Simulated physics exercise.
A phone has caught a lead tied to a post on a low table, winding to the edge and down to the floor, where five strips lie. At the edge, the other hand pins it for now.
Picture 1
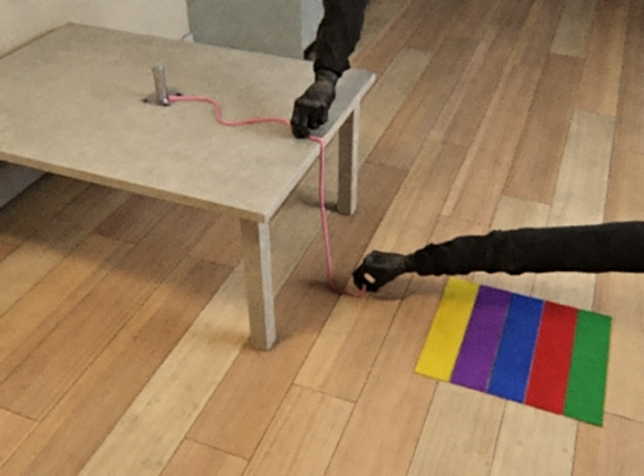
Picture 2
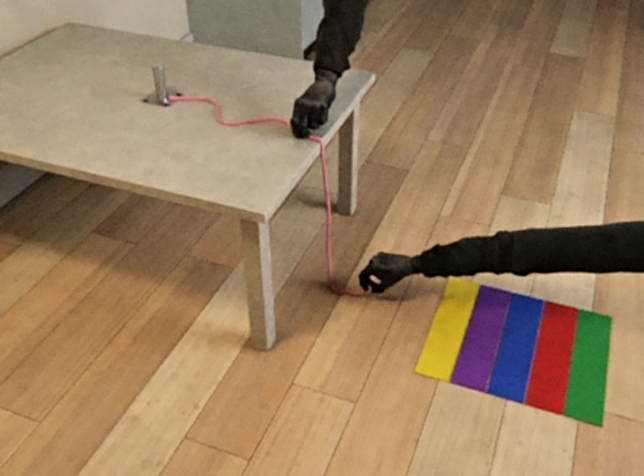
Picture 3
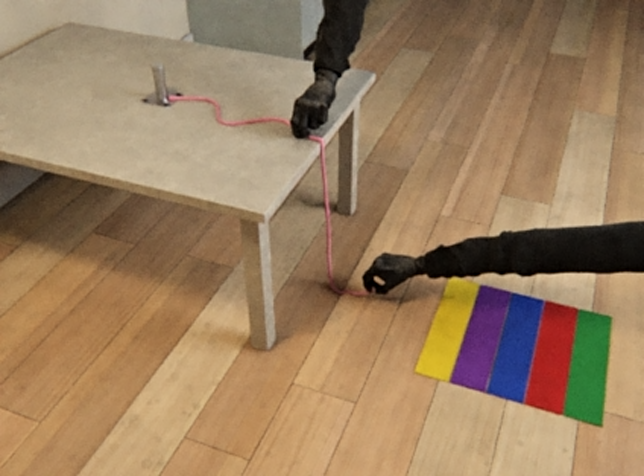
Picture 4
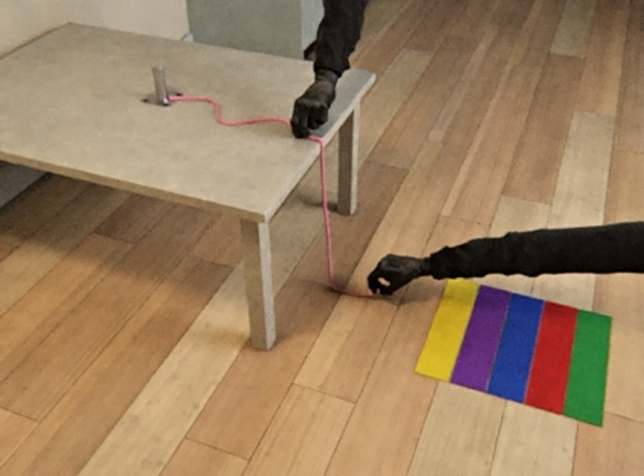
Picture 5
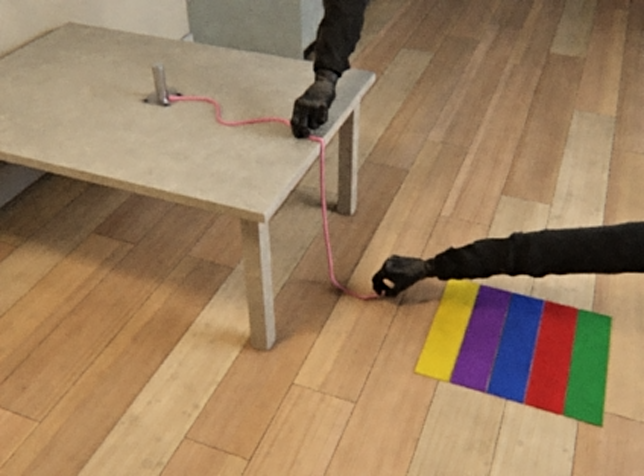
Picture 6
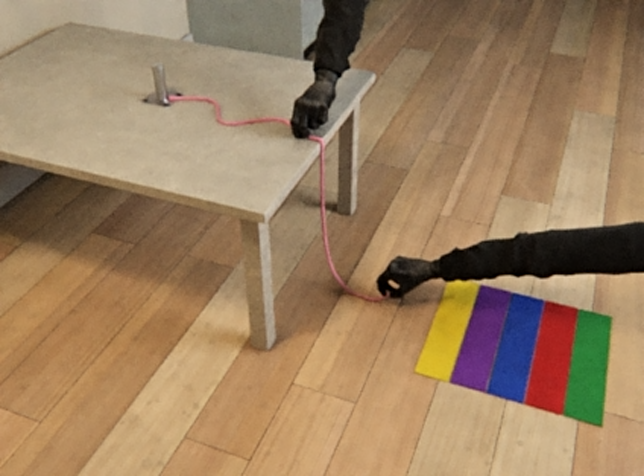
Black-gloved hand drawing the end of a pink cord slowly right toward coloured floor strips, another hand pinning it at the table edge.
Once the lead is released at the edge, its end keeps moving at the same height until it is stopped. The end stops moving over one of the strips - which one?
The blue strip.
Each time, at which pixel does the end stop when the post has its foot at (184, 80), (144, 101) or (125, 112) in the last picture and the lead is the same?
Pixels, try by try: About (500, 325), (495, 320), (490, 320).
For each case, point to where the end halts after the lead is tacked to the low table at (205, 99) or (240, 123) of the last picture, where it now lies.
I'd say about (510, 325) for the first and about (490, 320) for the second.
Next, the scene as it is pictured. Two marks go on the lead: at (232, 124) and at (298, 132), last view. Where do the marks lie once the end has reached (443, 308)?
Approx. (257, 120); approx. (323, 145).
Early on, end near (442, 308); over yellow.
Midway, end near (489, 320); over purple.
At the end of the slack, end near (517, 327); over blue. The blue one.
